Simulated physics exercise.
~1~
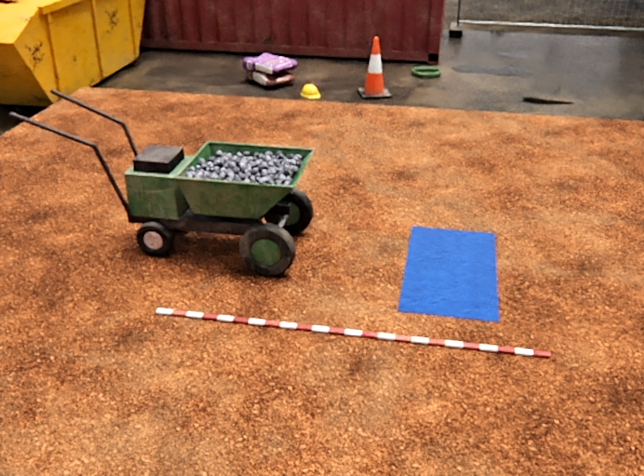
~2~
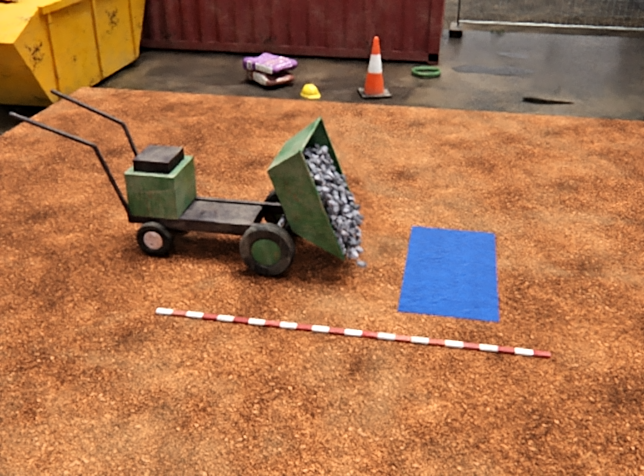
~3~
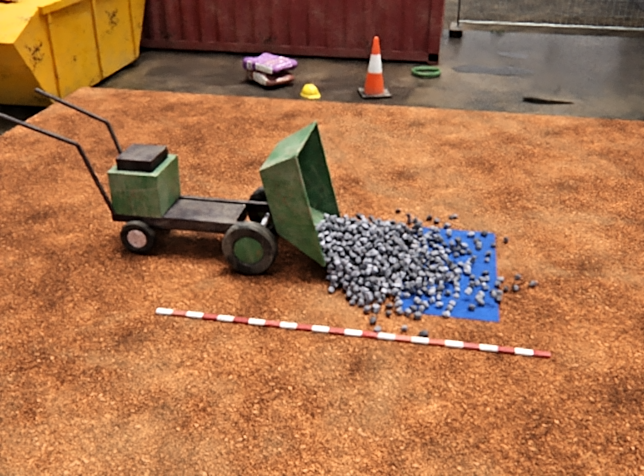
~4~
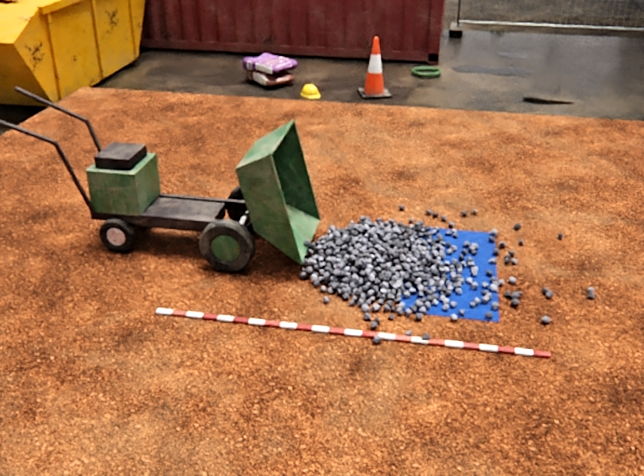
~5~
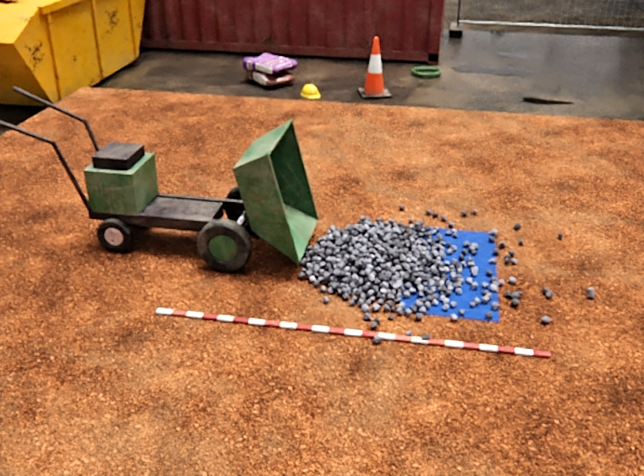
The footage shows a green wheeled barrow tipping its tray of grey stones forward beside a blue sheet, then rolling back to the left as they spill out. The tray stays raised and empty, with most stones heaped short of the sheet, some on it and a few scattered beyond.
